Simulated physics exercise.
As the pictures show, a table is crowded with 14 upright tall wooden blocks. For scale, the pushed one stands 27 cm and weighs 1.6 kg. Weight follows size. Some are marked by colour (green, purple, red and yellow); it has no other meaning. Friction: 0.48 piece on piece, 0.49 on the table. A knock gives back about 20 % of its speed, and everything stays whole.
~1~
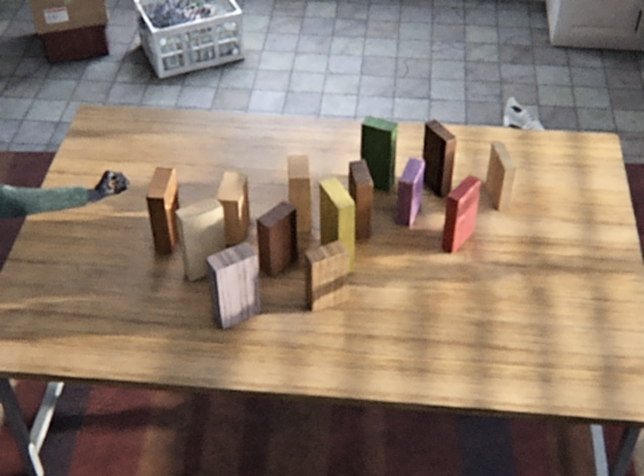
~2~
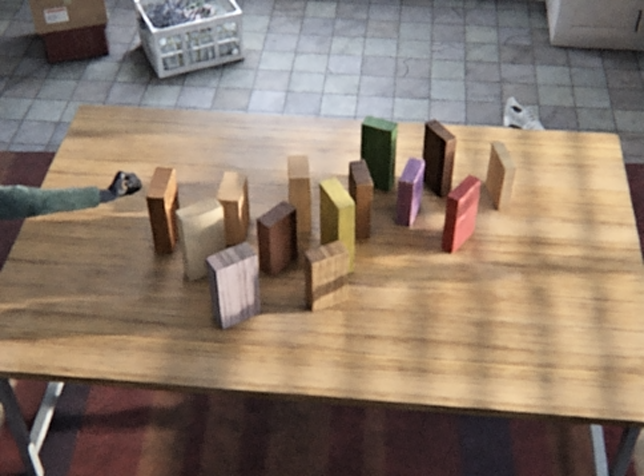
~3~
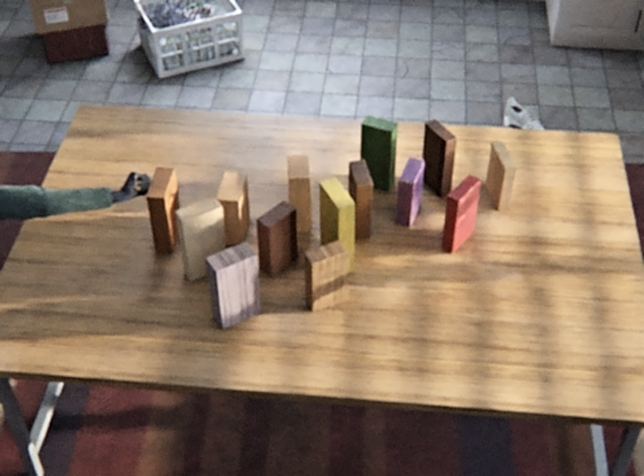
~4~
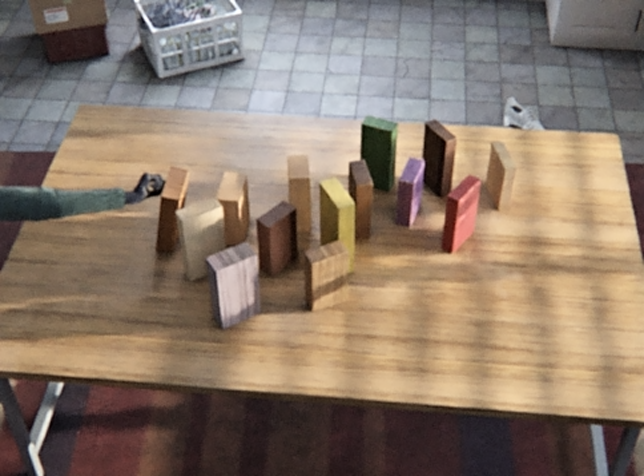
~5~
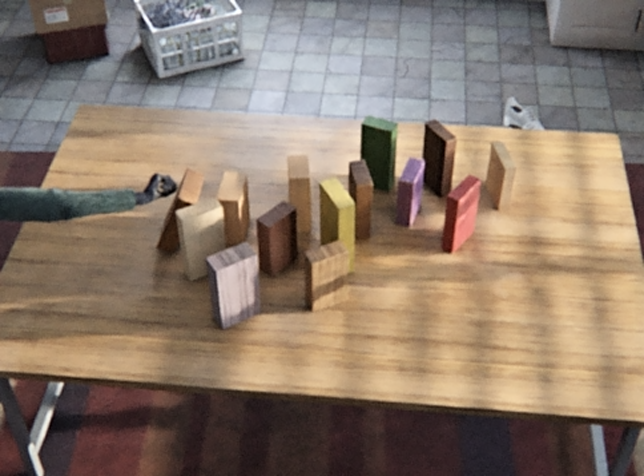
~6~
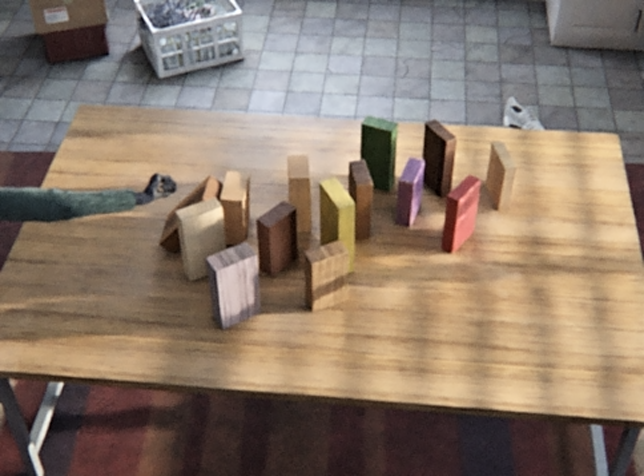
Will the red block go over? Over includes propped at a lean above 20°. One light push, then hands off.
It goes over.
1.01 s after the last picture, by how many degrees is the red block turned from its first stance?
Some 15°.
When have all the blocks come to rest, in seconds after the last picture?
At about 1.5 s.
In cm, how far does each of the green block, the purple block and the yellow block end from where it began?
Moved: Green 0, purple 20, yellow 0.
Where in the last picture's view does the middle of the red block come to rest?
Around (497, 255).
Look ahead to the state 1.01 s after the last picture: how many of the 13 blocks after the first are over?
By then 4.
Then, 0.47 s on from the sixth picture, 2 of the 13 other blocks over; red block unmoved.
Then, 1.01 s on from the sixth picture, 4 of the 13 other blocks over; red block tipped 16°; purple block tipped 62°.
Finally, 5 of the 13 other blocks over; red block lying flat; purple block lying flat; yellow block unmoved. Eight left standing. Seen by the last camera, middles, red block near (497, 255), purple block near (443, 214).
